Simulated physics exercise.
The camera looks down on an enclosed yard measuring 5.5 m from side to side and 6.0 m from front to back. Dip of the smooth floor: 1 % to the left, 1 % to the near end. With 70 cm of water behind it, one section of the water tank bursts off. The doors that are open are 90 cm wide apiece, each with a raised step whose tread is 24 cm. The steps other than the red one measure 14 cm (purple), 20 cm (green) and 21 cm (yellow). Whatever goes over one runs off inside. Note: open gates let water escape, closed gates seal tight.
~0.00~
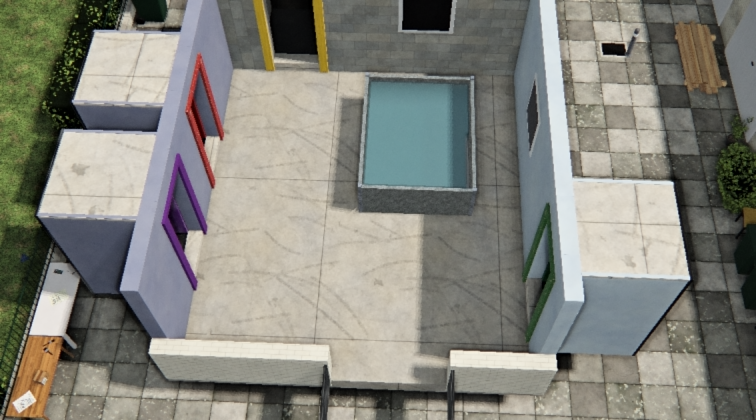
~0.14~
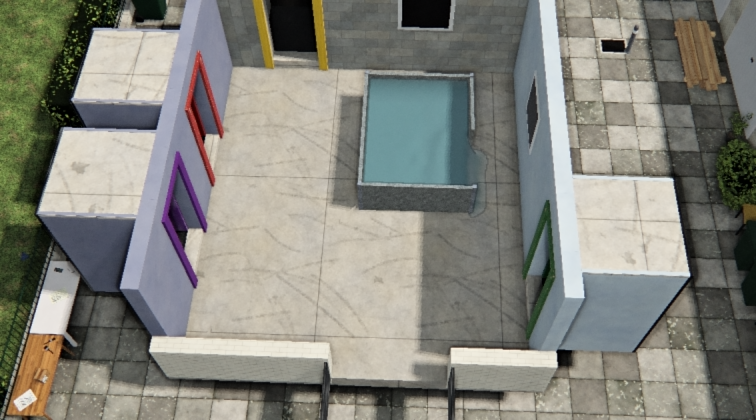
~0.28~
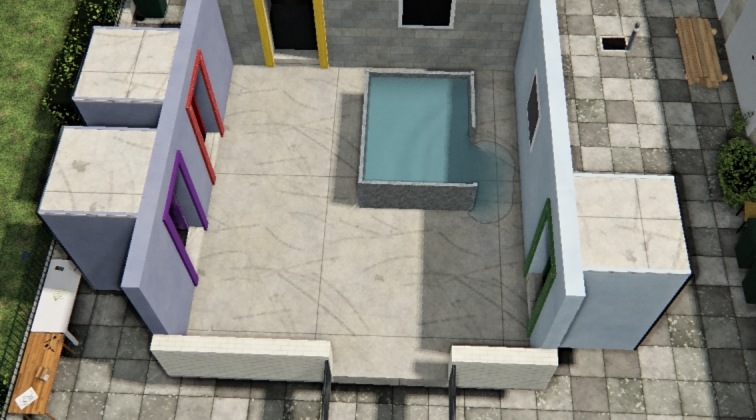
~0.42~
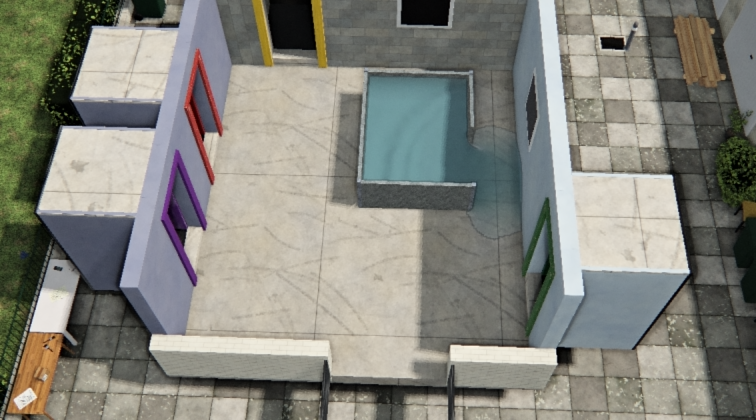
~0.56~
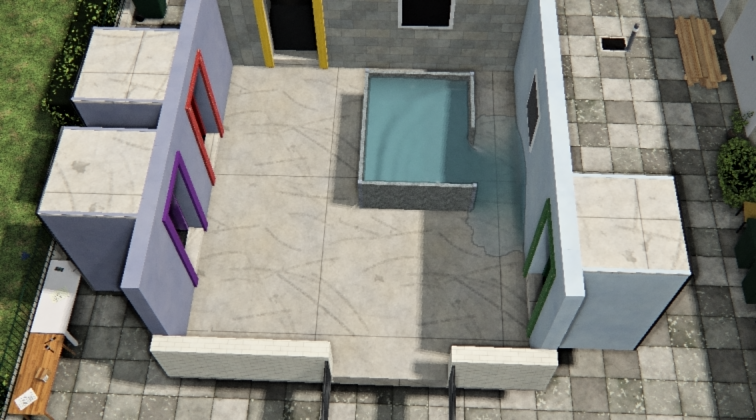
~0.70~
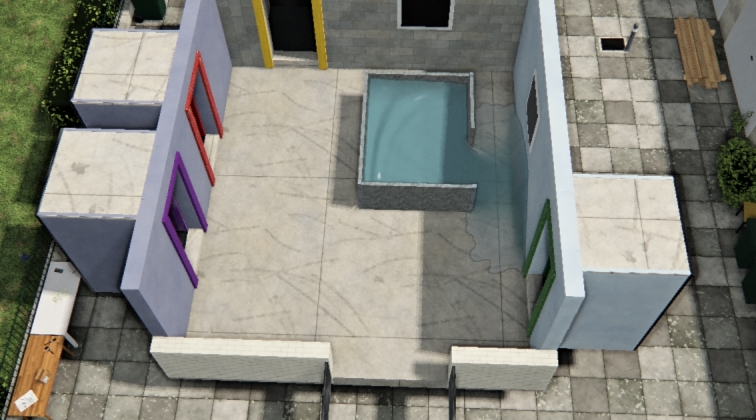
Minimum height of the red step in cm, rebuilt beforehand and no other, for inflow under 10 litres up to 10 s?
5.5 cm.
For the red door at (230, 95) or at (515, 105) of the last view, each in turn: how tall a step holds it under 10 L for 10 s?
18 and 23 cm.
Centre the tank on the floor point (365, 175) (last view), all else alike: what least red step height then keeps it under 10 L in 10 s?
It should be around 9.5 cm high.
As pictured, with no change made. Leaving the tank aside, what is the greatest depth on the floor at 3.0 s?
Roughly 32 cm.
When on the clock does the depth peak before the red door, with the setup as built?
At roughly 7.0 s.
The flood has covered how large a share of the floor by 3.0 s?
Wet: Close to 45 %.
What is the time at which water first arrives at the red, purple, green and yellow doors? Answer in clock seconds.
Arrives: Red 4.0 s / purple 4.5 s / green 0.9 s / yellow 2.8 s.
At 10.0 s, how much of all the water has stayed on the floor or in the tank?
About 82 %.
After 1.4 s water covers 20 % of the floor, deepest (56 cm) near (516, 192); it has not reached the red door.
After 3.0 s water covers 45 % of the floor, deepest (32 cm) near (515, 183); it has not reached the red door.
After 10.0 s water covers 95 % of the floor, deepest (15 cm) near (331, 362); 7 cm at the red door, 0 litres in over its 14 cm step.
At the red door as built, the water arrived by 4.2 s and peaked near 8 cm at 6.8 s.
With a step of 4.5 cm, 17 litres would have come in within the 10 s; with 6 cm, 6 litres. So under 10 litres takes about 5.5 cm.
